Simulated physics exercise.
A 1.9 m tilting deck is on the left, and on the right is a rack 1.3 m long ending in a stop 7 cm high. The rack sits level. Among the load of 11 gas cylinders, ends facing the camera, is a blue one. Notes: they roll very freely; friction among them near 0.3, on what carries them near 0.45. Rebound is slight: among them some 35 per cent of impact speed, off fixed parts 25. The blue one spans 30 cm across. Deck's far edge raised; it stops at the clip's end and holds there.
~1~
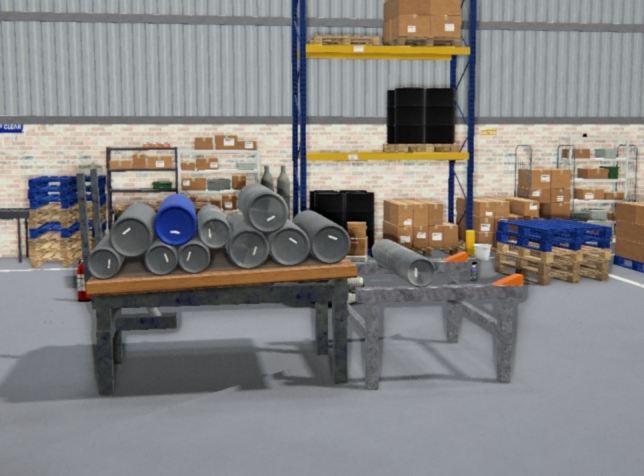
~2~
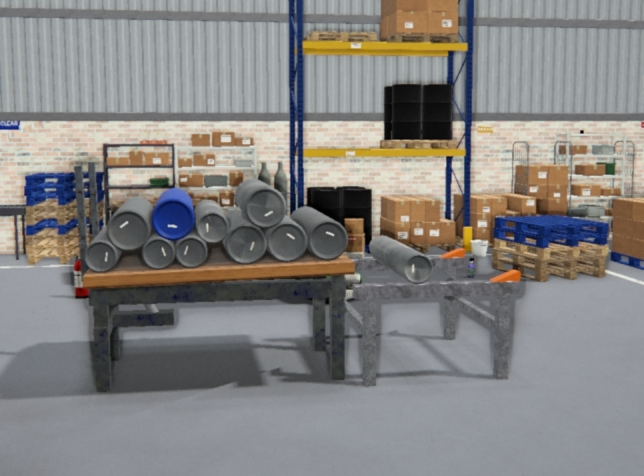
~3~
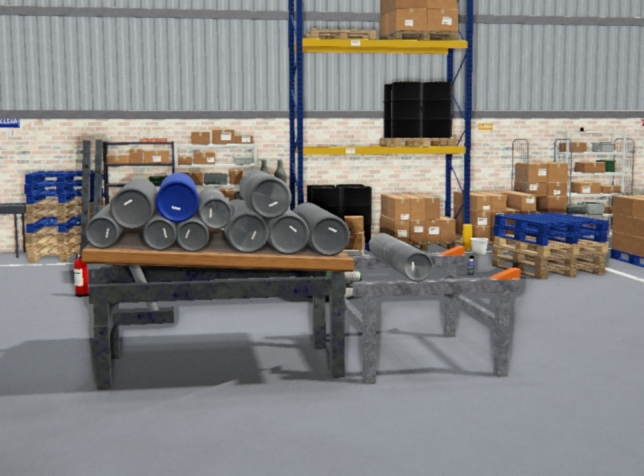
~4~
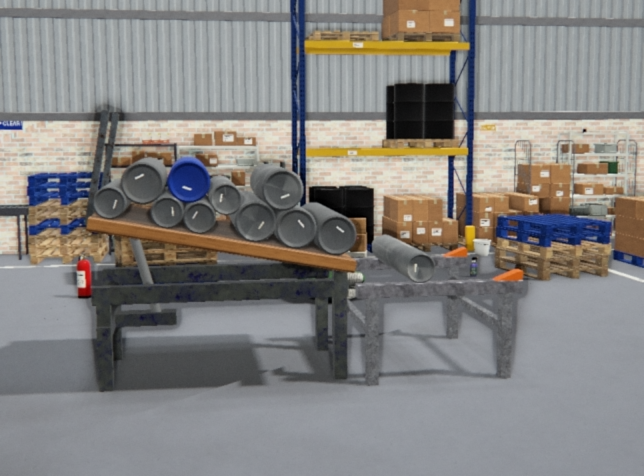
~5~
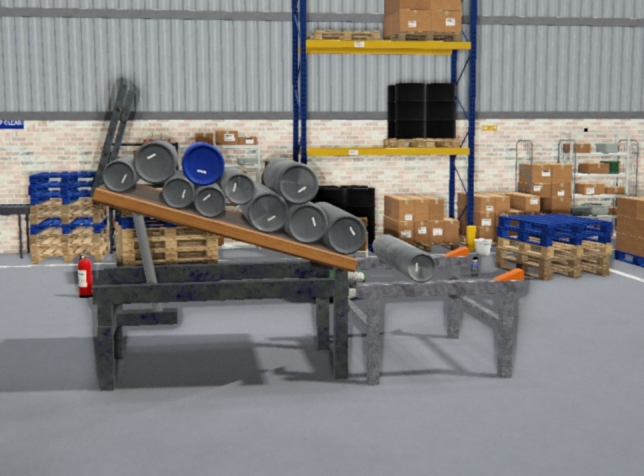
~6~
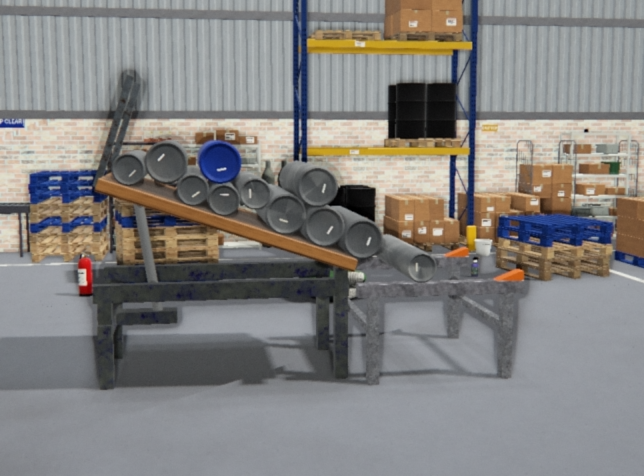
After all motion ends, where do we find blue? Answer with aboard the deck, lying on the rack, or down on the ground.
I would say lying on the rack.
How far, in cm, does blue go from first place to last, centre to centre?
Shift - blue 190.
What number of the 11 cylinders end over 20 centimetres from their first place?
The number you get is 11.
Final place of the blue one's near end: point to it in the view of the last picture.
It ends up close to (440, 234).
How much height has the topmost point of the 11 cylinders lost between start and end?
15 cm.
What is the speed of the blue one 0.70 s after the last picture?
Estimated speed near 0.7 m/s.
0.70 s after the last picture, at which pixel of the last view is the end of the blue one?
Roughly at (296, 186) in the last picture.
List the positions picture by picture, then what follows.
The first picture shows blue (175, 226); deck tilted 2° back; stop top at (521, 277).
The second picture shows blue (173, 220); deck tilted 1° back.
The third picture shows blue (177, 202); deck tilted 4° to the rack.
The fourth picture shows blue (189, 182); deck tilted 11° to the rack.
The fifth picture shows blue (203, 165); deck tilted 17° to the rack.
The sixth picture shows blue (220, 163); deck tilted 19° to the rack.
Then, 0.7 s past the sixth picture, blue is up on others, 60 cm from the hinge, rolling right; 0 lost over the end.
Then, 1.5 s past the sixth picture, blue is up on others, 115 cm from the rack's far end, rolling right; 1 lost over the end.
Finally (4.0 s after the last picture), blue is up on others, 70 cm from the rack's far end; 2 lost over the end.
